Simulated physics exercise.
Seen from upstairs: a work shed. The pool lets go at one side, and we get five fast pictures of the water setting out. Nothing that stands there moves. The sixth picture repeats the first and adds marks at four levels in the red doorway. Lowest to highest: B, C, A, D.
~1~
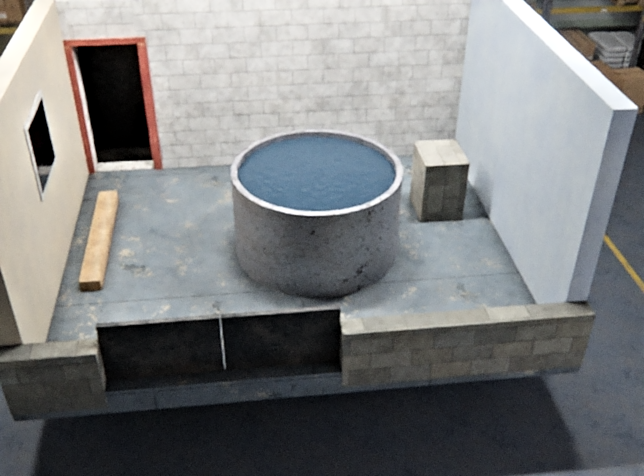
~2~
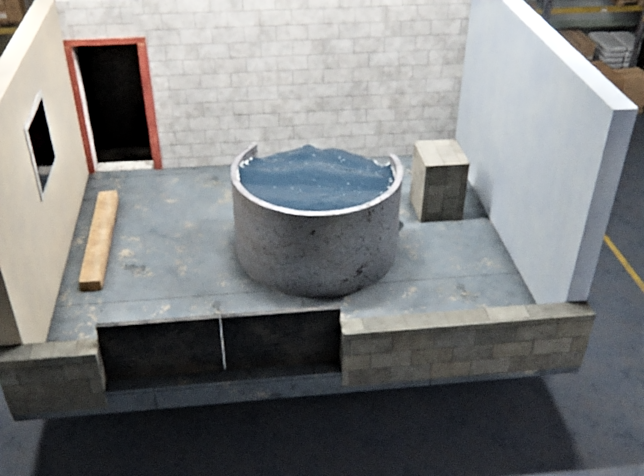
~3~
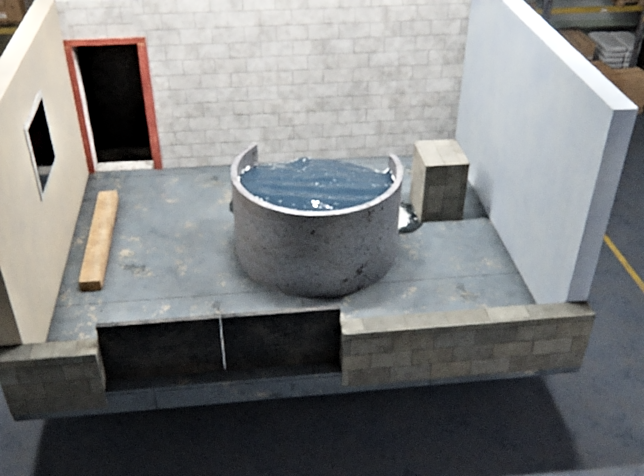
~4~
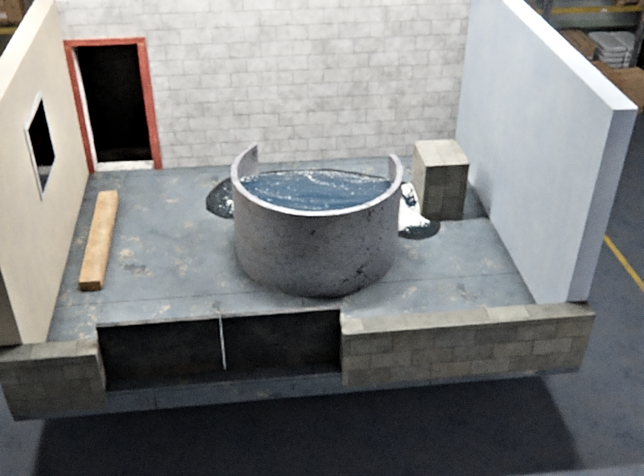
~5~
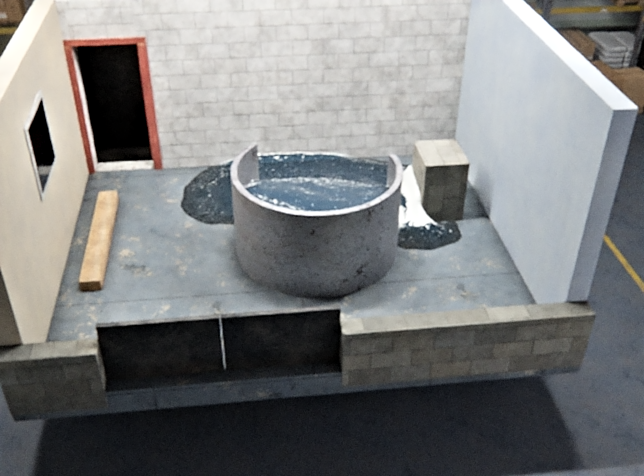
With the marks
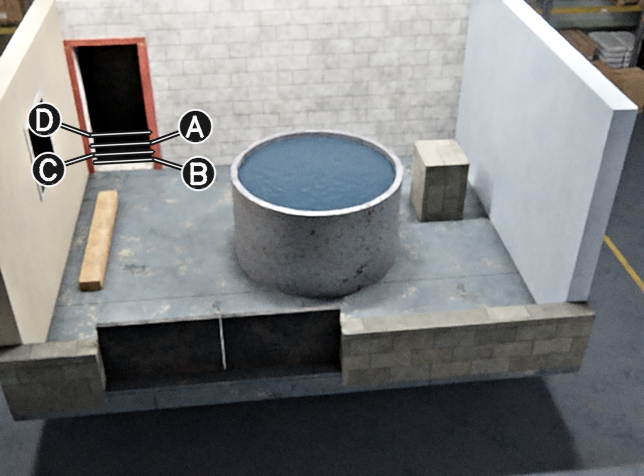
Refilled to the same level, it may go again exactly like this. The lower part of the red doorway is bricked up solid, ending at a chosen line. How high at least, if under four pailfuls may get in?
The limit is C.
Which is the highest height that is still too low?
B it is.
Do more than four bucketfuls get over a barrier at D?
No, not at all.
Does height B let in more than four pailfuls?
Yes.
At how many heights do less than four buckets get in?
Three of the four.
On the marked copy, A at (121, 144); B at (124, 160); C at (123, 153); D at (119, 133); from the bottom up B, C, A, D.
If A is chosen, nothing gets over.
If B is chosen, about 10 bucketfuls get in.
If C is chosen, a bucket or two gets in.
If D is chosen, nothing gets over.
